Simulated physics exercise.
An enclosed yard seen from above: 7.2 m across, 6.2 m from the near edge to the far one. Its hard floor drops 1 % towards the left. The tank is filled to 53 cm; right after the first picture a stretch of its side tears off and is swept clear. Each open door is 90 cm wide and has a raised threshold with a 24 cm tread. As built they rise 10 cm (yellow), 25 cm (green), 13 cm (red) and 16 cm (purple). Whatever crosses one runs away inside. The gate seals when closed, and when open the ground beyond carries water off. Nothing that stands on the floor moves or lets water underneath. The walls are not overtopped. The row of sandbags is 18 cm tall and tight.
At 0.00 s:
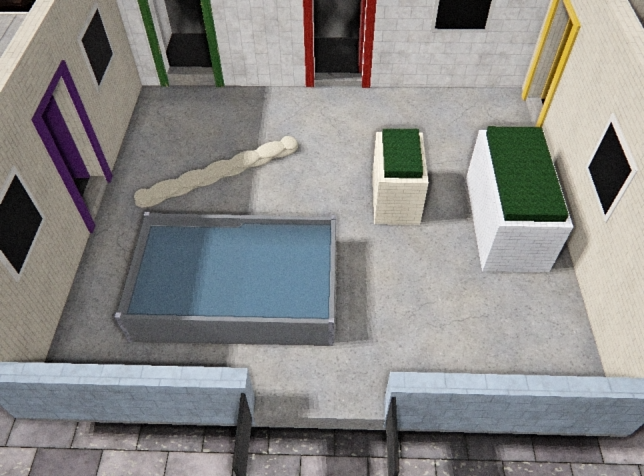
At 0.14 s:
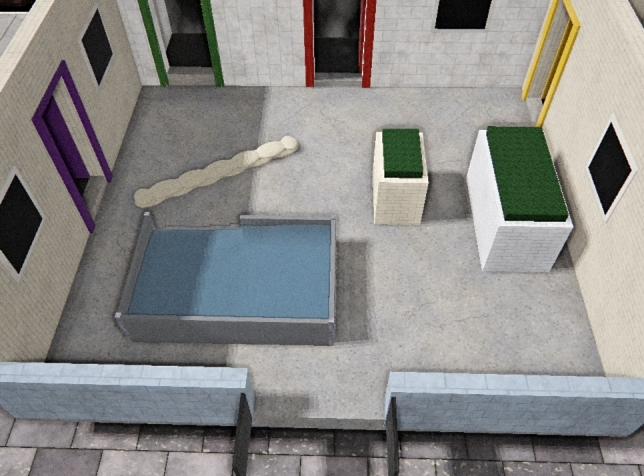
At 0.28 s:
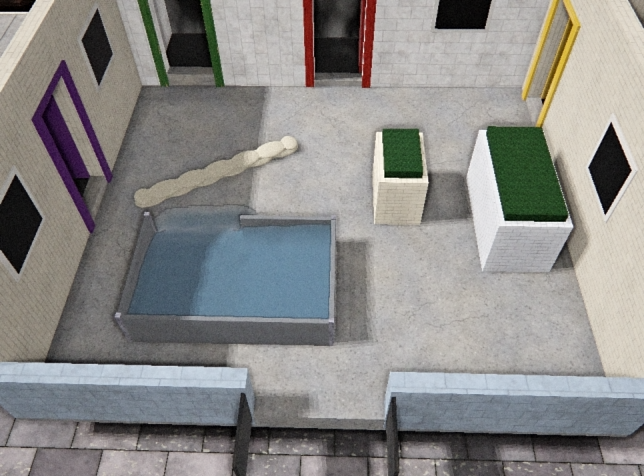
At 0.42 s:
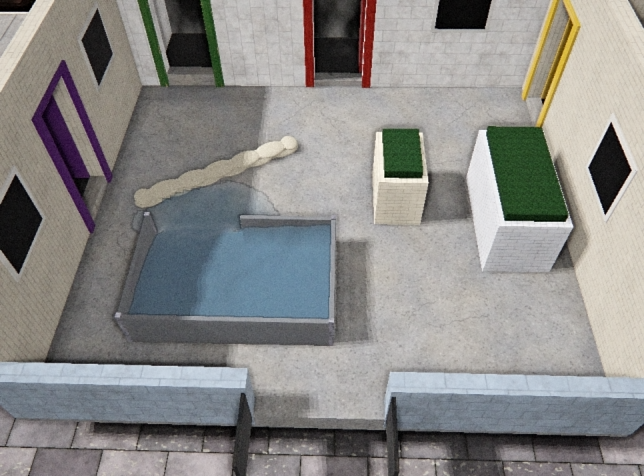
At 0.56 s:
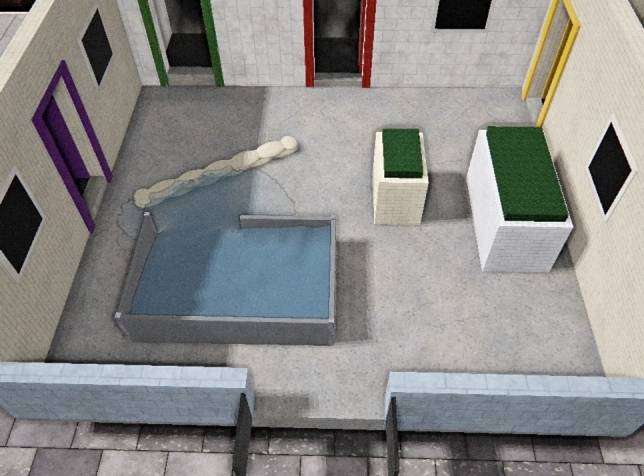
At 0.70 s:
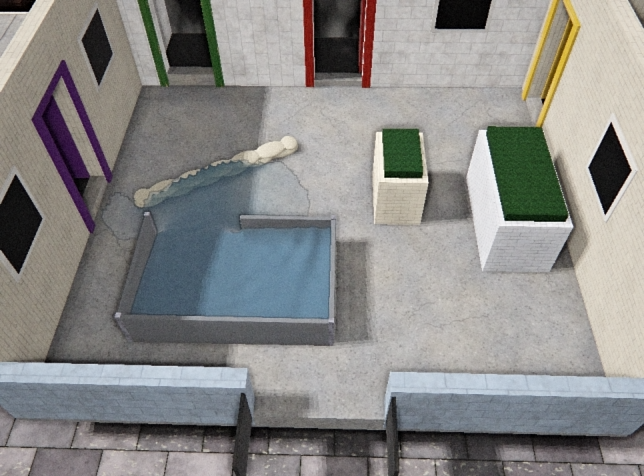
A large tank of water sat still in a walled yard until part of its far side disappeared, then water poured through the gap and spread across the floor, around a pale twisted barrier.
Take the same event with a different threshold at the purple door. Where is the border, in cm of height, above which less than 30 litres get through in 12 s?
Some 13 cm above the ground.
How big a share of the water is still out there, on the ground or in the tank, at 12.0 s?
About 94 per cent.
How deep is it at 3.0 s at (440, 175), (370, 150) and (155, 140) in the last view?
In that order: 1, 4 and 6 cm.
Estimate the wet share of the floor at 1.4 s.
Near 20 per cent is wet.
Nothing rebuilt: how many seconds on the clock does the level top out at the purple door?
Near 1.8 s.
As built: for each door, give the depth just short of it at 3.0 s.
In cm: Yellow 0, green 13, red 3, purple 13.
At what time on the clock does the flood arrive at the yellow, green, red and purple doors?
Arrival: Yellow 3.2 s, green 2.2 s, red 3.0 s, purple 0.9 s.
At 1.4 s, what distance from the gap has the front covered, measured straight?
About 3.2 m.
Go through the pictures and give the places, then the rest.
The tank at (234, 268) is whole and still, 53 cm deep; the purple door at (79, 158) is dry, in the first frame.
Water pours out on the far side and has run 0.3 m, to a hidden place; about 6 cm deep outside, 53 cm at the back, in the second frame.
The front is at (216, 210), 0.7 m from the gap on the far side; 0.8 m2 of floor is wet, 53 cm left at the back, in the third frame.
The gap is on the far side, the front 1.2 m out at (206, 187); the back of the tank holds 53 cm, in the fourth frame.
The front is at (249, 172), 1.5 m from the gap on the far side; 2.3 m2 of floor is wet, 48 cm left at the back, in the fifth frame.
Water pours out on the far side and has run 1.7 m, to (275, 164); about 8 cm deep outside, 44 cm at the back; the purple door at (79, 158), 1.9 m from the gap, is still 0.5 m from the nearest water, in the sixth frame.
After 1.4 s water covers 20 % of the floor, deepest (40 cm) near (194, 193); 11 cm at the purple door, 0 litres in over its 16 cm threshold.
After 3.0 s water covers 60 % of the floor, deepest (28 cm) near (194, 193); 13 cm at the purple door, 11 litres in over its 16 cm threshold.
After 12.0 s water covers 95 % of the floor, deepest (10 cm) near (124, 139); 7 cm at the purple door, 14 litres in over its 16 cm threshold.
At the purple door as built, the water arrived by 0.9 s and peaked near 19 cm at 1.8 s.
With a threshold of 11 cm, 50 litres would have come in within the 12 s; with 15 cm, 18 litres. So under 30 litres takes about 13 cm.
